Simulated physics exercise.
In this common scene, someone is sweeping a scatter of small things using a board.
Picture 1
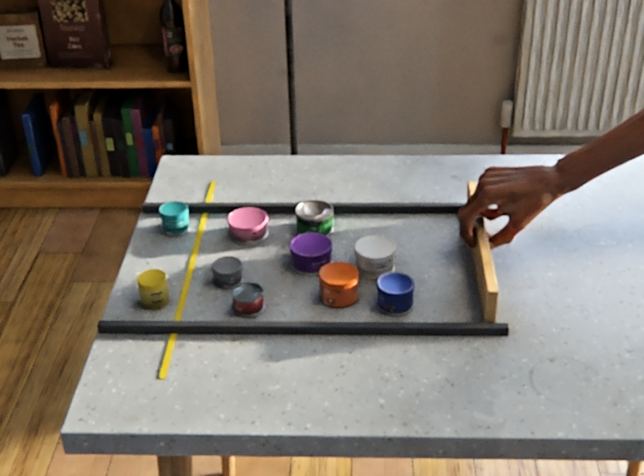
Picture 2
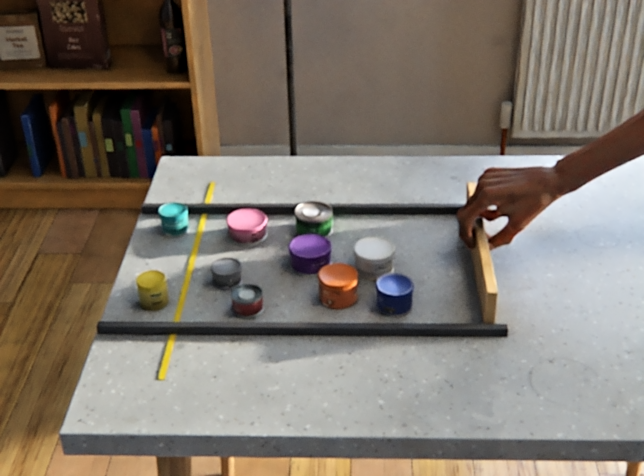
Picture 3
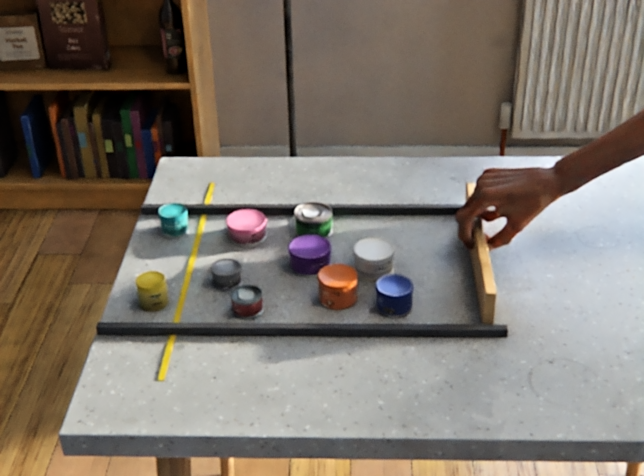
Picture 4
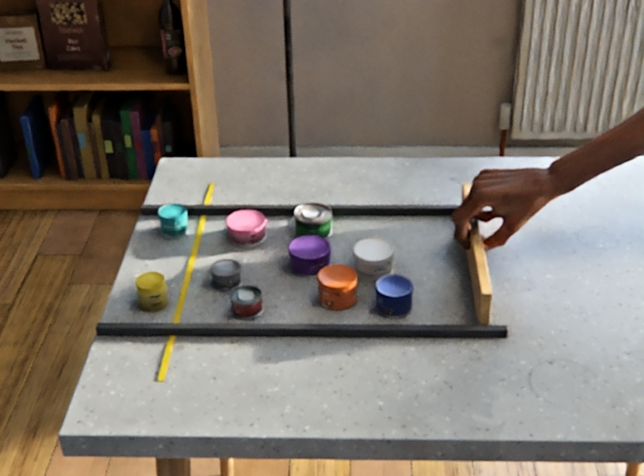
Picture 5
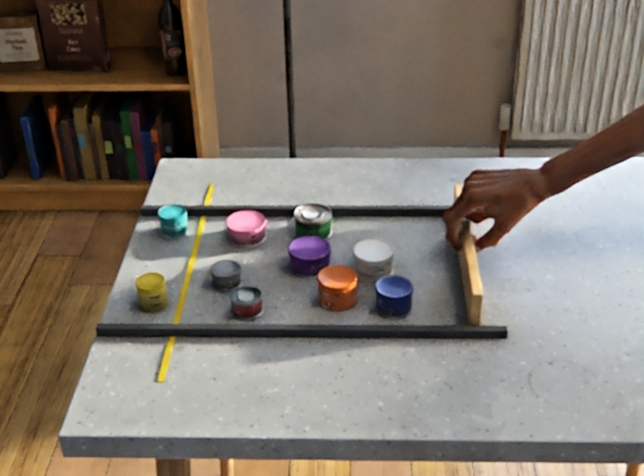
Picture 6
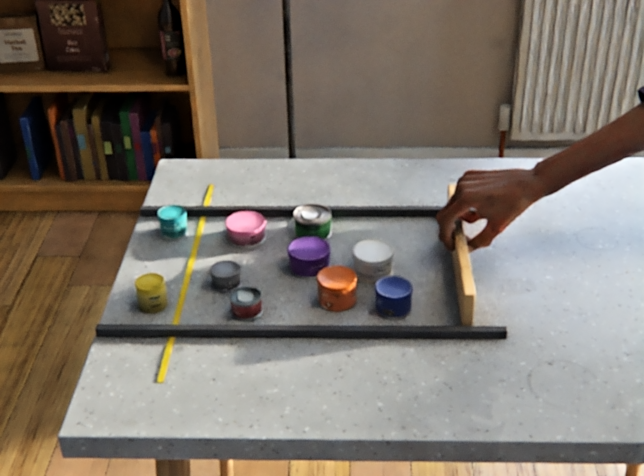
A hand grips a wooden board standing at the right end of two dark rails on a grey table, at first barely moving. The hand then slides the board a short way left toward the scattered colourful tins and tubs, which stay in place around the yellow tape, untouched by the board.
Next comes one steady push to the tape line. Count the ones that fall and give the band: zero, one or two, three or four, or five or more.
The table is going to lose one piece, maybe two.
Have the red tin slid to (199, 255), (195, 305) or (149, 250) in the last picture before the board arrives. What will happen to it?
In order, it goes down; holds its place; goes down.
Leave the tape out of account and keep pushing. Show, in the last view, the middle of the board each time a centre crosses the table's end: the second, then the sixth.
I'd say close to (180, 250), and after that close to (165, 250).
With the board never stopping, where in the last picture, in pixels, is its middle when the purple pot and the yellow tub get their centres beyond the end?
Near (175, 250) in the first case, near (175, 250) in the other.
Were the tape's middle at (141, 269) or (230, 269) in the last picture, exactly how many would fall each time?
It comes to 6, then 0.
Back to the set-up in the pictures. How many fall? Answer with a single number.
The count is 1.
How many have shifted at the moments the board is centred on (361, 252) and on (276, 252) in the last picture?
Moved so far: 4, later 8.
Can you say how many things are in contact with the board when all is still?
3 in contact.
Soon after, none off yet; turquoise pot at rest near (173, 223); yellow tub at rest near (152, 293); grey pot at rest near (226, 276).
After that, none off yet; turquoise pot at rest near (173, 223); yellow tub at rest near (152, 293); grey pot displaced about its own width near (208, 274).
In the end, the number that fall off is one or two; gone, turquoise pot.
